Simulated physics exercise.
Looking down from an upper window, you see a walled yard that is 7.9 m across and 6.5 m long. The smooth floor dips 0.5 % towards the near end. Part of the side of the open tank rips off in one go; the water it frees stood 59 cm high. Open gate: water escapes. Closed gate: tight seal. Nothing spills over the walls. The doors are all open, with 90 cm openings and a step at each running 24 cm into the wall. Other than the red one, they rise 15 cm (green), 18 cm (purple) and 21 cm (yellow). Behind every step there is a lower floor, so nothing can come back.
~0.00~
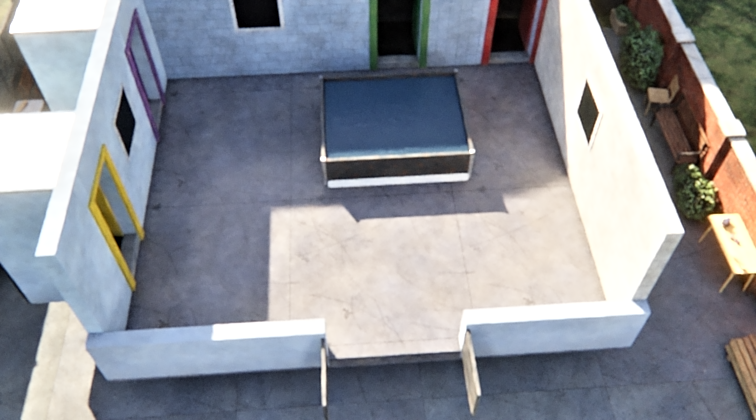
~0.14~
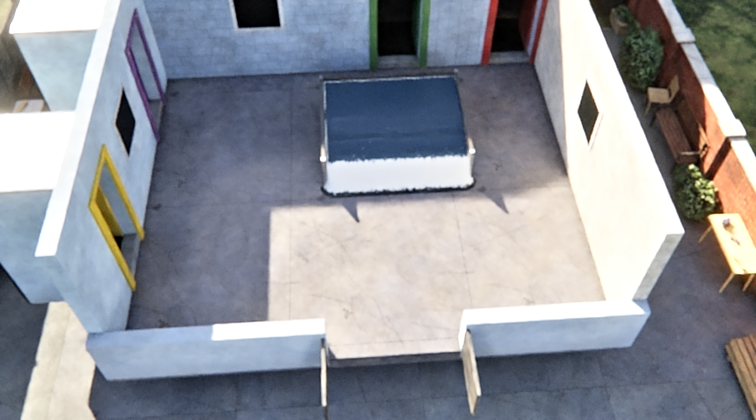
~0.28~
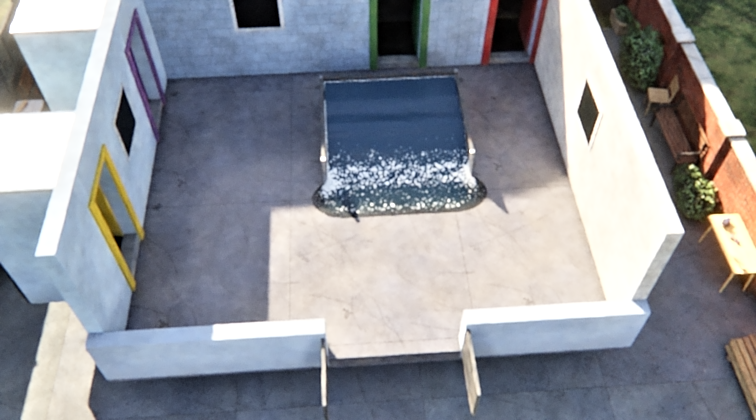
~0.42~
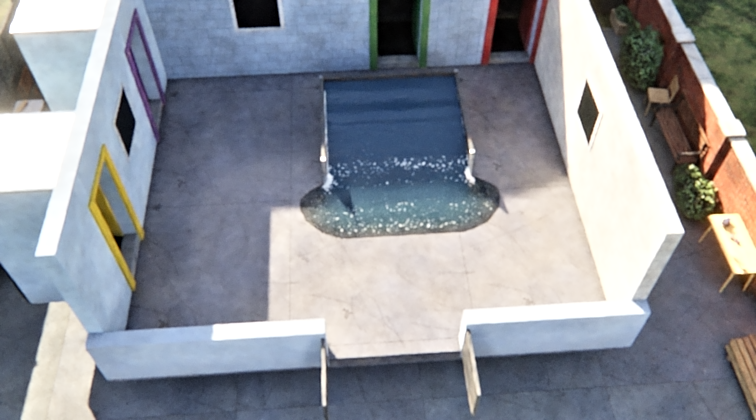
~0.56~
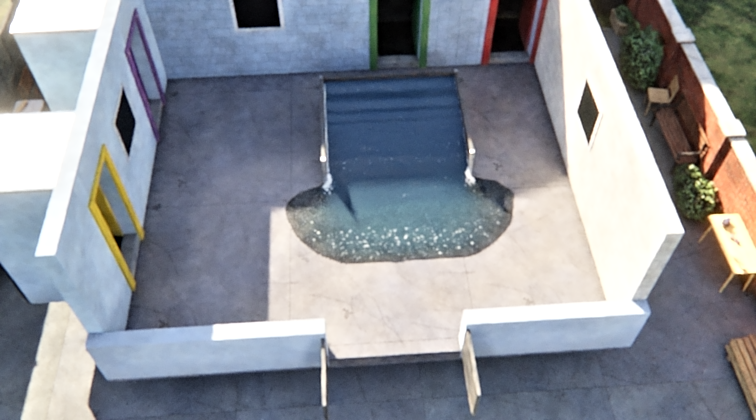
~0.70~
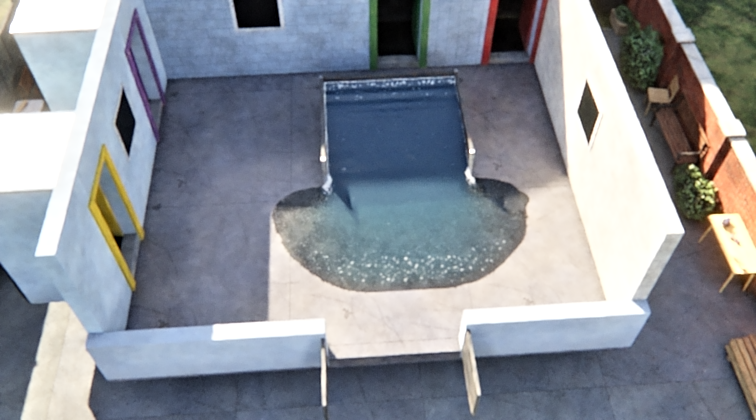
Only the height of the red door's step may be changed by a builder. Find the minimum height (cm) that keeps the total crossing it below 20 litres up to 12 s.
The minimum is roughly 7 cm.
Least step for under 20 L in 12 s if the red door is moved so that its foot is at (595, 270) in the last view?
13.5 cm.
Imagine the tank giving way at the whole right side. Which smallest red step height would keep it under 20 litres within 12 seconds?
Estimate: Near 34 cm.
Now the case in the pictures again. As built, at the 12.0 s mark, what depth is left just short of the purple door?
It comes to about 3.0 centimetres deep.
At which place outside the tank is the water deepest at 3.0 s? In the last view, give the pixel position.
Around pixel (606, 327).
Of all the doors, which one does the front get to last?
The green one.
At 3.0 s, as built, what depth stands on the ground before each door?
Lab note, depth in cm: Green 0; purple 0; yellow 0; red 0.
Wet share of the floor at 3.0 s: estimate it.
The wet part is about 45 per cent.
After 1.4 s water covers 35 % of the floor, deepest (26 cm) near (474, 336); it has not reached the red door.
After 3.0 s water covers 45 % of the floor, deepest (34 cm) near (606, 327); it has not reached the red door.
After 12.0 s water covers 100 % of the floor, deepest (7 cm) near (494, 171); 4 cm at the red door, 1 litre in over its 11 cm step.
At the red door as built, the water arrived by 5.9 s and peaked near 12 cm at 7.6 s.
Run again over the same 12 s with other heights there, 34 litres in over 6 cm, 13 litres over 8 cm. The limit of 20 litres is kept from about 7 cm up.
